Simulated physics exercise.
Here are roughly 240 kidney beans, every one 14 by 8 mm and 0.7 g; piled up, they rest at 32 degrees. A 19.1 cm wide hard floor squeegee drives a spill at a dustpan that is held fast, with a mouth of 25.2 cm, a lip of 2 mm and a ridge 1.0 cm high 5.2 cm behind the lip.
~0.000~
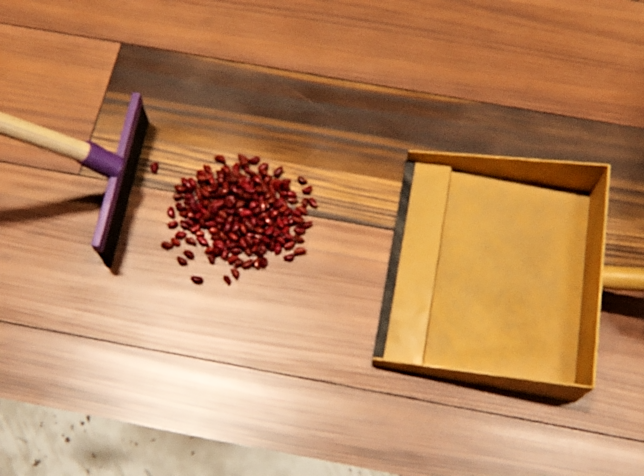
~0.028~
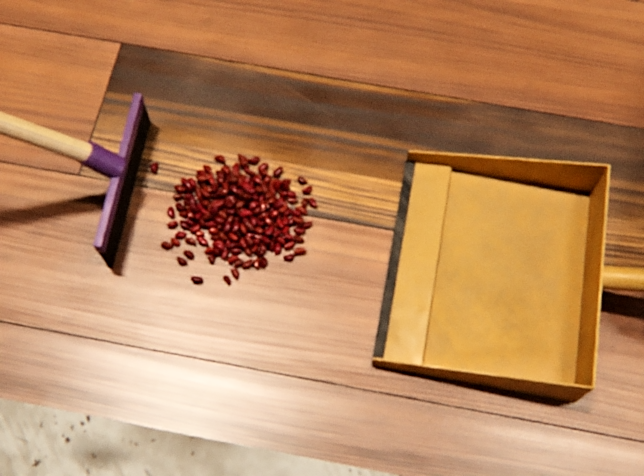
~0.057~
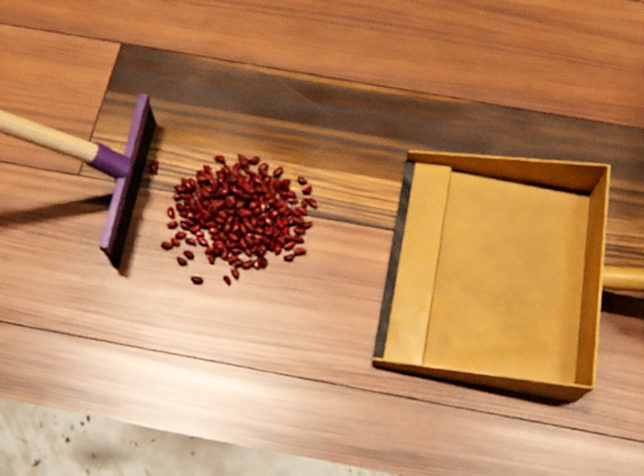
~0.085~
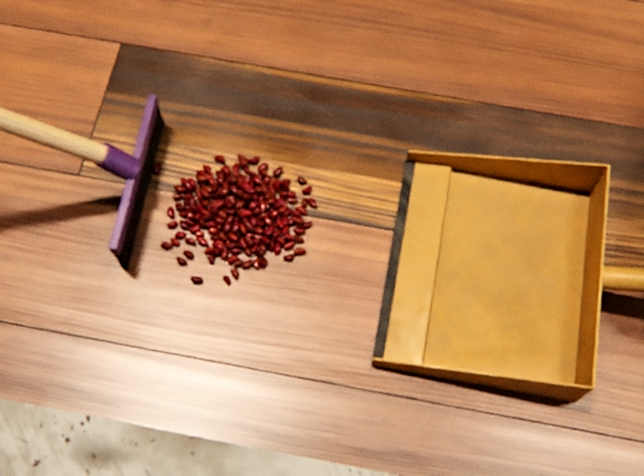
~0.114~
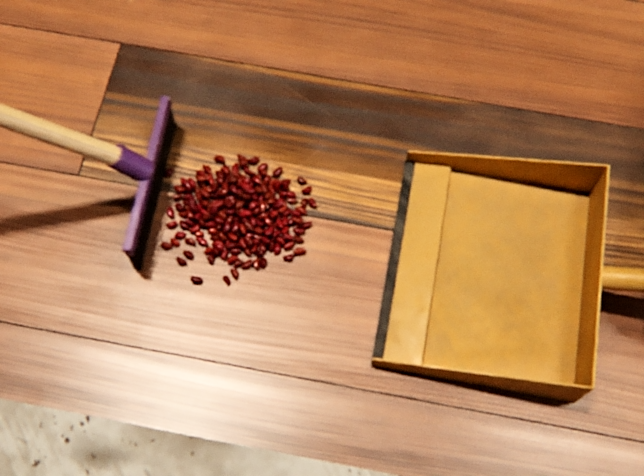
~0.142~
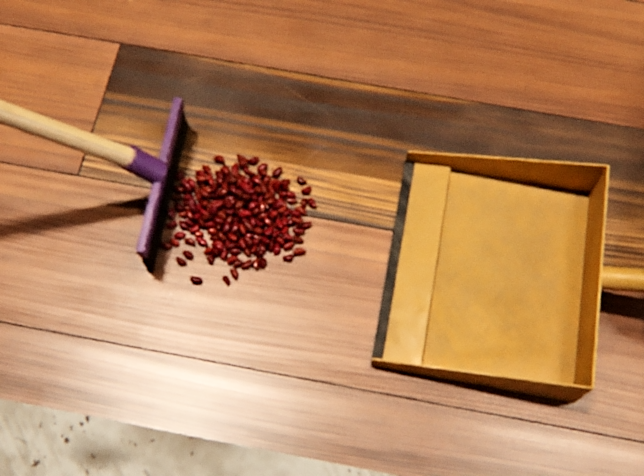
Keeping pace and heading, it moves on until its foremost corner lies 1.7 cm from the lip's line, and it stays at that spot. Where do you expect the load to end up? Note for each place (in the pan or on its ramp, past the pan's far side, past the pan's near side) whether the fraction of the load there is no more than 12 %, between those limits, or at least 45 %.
In the pan or on its ramp: At least 45 %; past the pan's far side: No more than 12 %; past the pan's near side: No more than 12 %.
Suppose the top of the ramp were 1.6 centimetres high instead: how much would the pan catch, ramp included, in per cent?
I'd guess close to 50 per cent.
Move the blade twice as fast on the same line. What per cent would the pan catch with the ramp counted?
Near 65 %.
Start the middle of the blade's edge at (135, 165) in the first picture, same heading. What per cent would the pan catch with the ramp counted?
I'd put it at around 50 per cent.
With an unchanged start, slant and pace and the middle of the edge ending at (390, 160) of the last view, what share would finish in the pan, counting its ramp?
That would come to near 35 percent.
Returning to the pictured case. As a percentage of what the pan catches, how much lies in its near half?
Some 30 per cent.
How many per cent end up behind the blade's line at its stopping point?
I'd put it near 10 in a hundred.
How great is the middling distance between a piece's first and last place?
20 cm or thereabouts.
After 0.37 s, middle of the blade 14 cm from the lip; 0 % over the lip, far side 0 %, near side 0 %.
After 0.52 s, middle of the blade 6 cm from the lip; 5 % over the lip, far side 5 %, near side 0 %.
After 0.80 s, middle of the blade 2 cm from the lip; 60 % over the lip, far side 10 %, near side 0 %.
By 2.1 s all is still; pan 60 %, far side 10 %, near side 0 %, in front of the lip or behind the blade 30 %.
